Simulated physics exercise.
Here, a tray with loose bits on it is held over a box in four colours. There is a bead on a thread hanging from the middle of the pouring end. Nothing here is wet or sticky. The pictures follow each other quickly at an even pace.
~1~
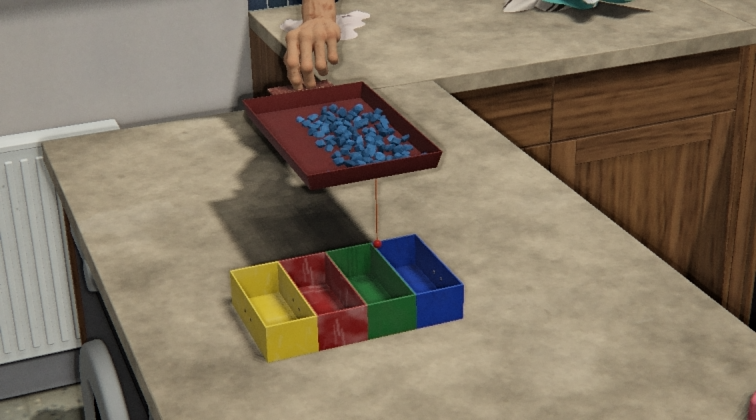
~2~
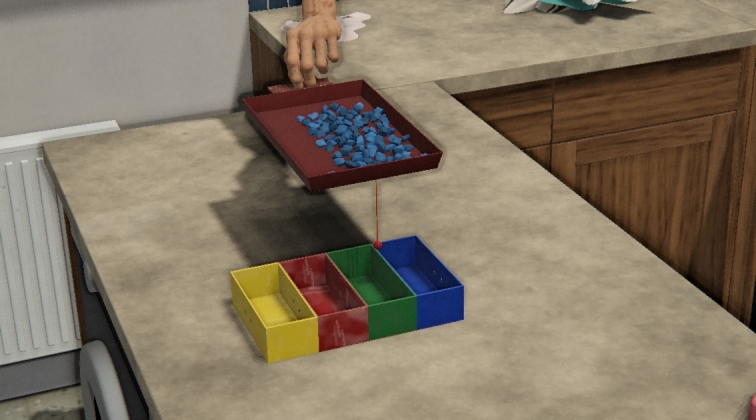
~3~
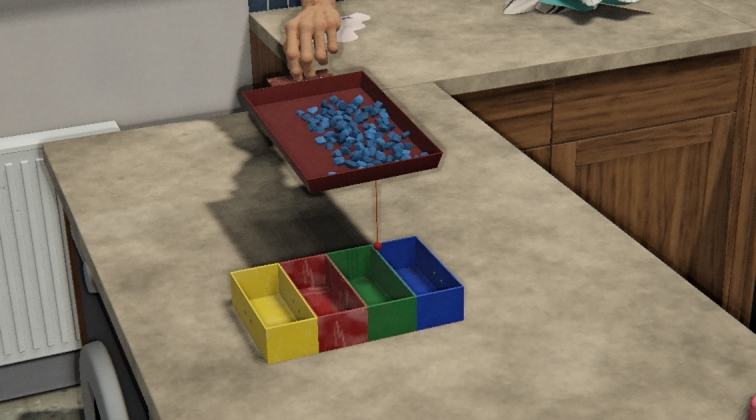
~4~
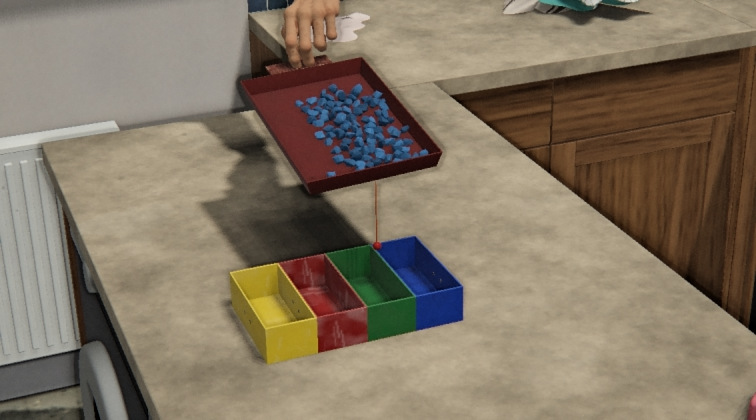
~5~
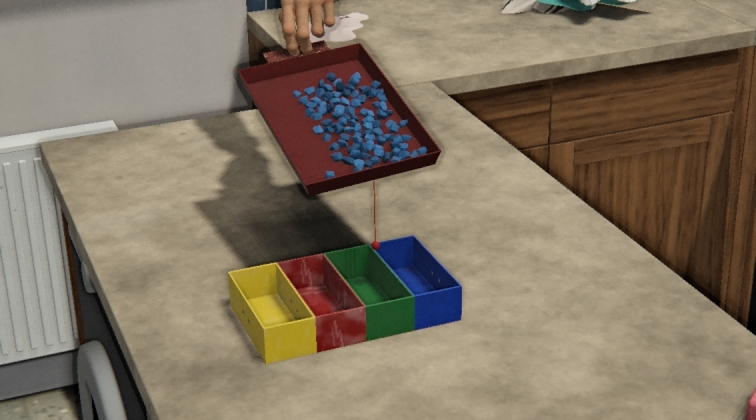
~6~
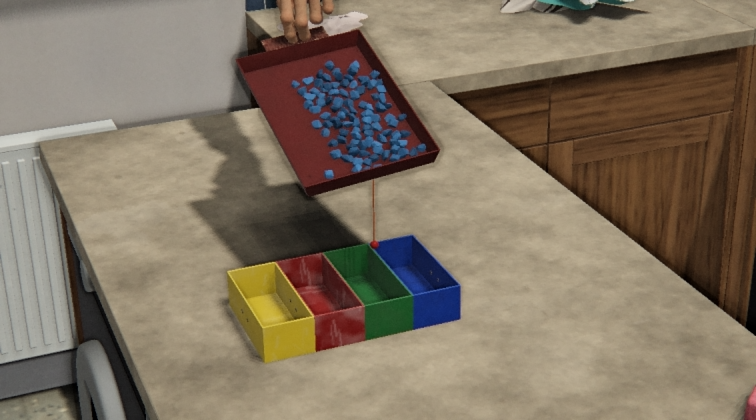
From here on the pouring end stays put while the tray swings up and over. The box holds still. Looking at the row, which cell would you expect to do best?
I would expect the red cell to do best.
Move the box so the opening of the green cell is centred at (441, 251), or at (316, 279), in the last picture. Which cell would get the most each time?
The yellow one first, the green one second.
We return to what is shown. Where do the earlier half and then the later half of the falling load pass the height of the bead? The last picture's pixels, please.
Roughly (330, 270) first, then roughly (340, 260).
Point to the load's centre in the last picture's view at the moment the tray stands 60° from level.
(344, 165).
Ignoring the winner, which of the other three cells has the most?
That's the cell in green.
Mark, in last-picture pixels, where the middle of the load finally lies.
(334, 312).
Just after the last frame, tray tipped steeply; almost all on the tray; just a few falling or outside the box.
A moment on, tray tipped right over; roughly half on the tray; roughly a third in the red cell; about a tenth in the green cell; just a few in the yellow cell; roughly a quarter falling or outside the box.
Further on, tray tipped past a quarter turn; roughly two thirds in the red cell; roughly a third in the green cell; just a few in the blue cell; just a few in the yellow cell; just a few falling or outside the box.
When it is over, tray tipped past a quarter turn; roughly two thirds in the red cell; roughly a third in the green cell; just a few in the blue cell; just a few in the yellow cell; just a few outside the box.
